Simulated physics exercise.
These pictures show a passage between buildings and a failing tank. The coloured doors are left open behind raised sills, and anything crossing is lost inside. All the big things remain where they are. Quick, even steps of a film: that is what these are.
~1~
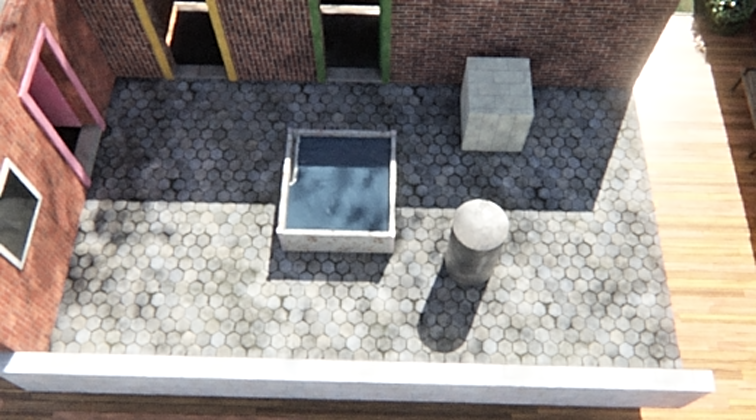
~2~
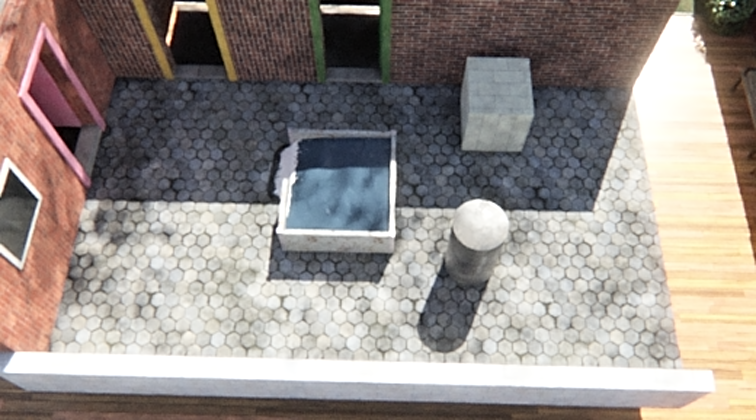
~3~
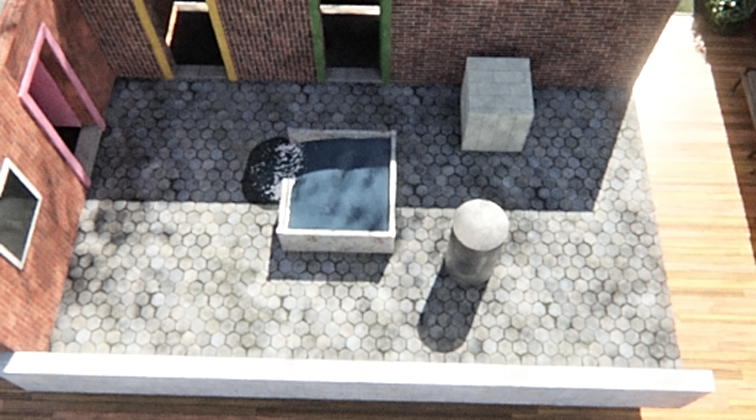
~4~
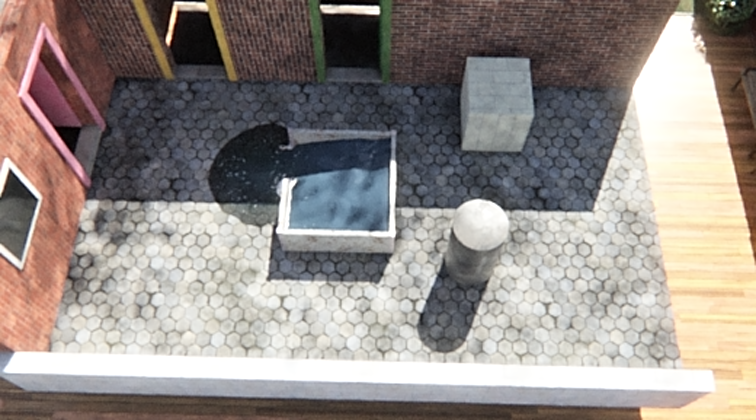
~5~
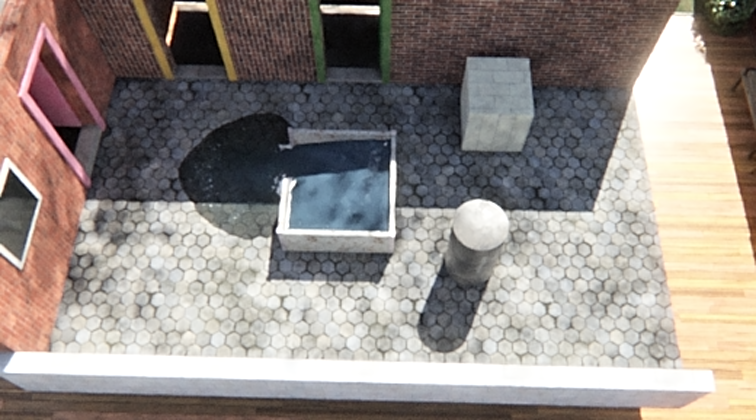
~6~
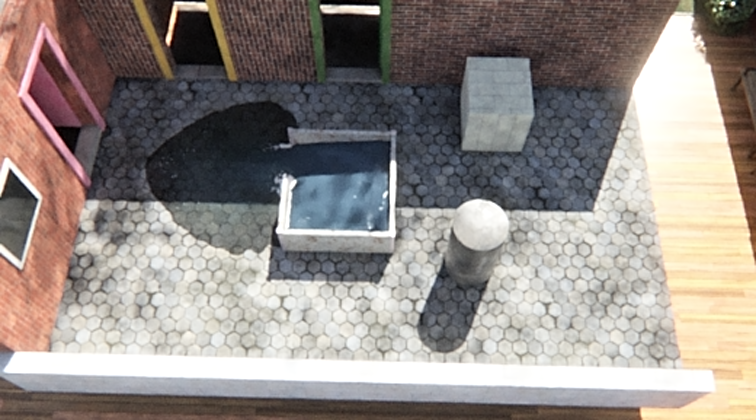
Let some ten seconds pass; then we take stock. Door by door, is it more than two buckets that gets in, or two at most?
Green door - two at most; yellow door - more than two; pink door - two at most.
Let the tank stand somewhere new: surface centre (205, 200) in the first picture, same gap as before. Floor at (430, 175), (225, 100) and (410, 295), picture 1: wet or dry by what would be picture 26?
Bone-dry, soaked, bone-dry.
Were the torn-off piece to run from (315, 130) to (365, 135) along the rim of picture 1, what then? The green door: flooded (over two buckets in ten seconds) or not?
What follows is that green door crosses the line.
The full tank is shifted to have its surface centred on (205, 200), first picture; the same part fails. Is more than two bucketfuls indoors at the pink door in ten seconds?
As I see it, the pink one exceeds the threshold.
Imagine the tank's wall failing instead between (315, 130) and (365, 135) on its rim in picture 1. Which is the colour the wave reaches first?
My pick is the one in green.
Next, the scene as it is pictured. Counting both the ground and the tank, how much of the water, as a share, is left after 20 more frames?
Some 98 per cent has not gone.
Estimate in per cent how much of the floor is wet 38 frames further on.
Around 45 percent of it.
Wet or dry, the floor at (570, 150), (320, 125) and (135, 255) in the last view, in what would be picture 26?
First spot not wet, second not wet, third inundated.
A moment on, water covers 20 % of the floor; the green door not reached, the yellow door wet at the sill, nothing in, the pink door wet at the sill, nothing in.
Next, water covers 25 % of the floor; the green door not reached, the yellow door under two buckets in, the pink door wet at the sill, nothing in.
Then, water covers 30 % of the floor; the green door not reached, the yellow door over two buckets in, the pink door wet at the sill, nothing in.
Later, water covers 45 % of the floor; the green door wet at the sill, nothing in, the yellow door over two buckets in, the pink door wet at the sill, nothing in.
In the end, water covers 70 % of the floor; the green door wet at the sill, nothing in, the yellow door far over two buckets in, the pink door wet at the sill, nothing in.
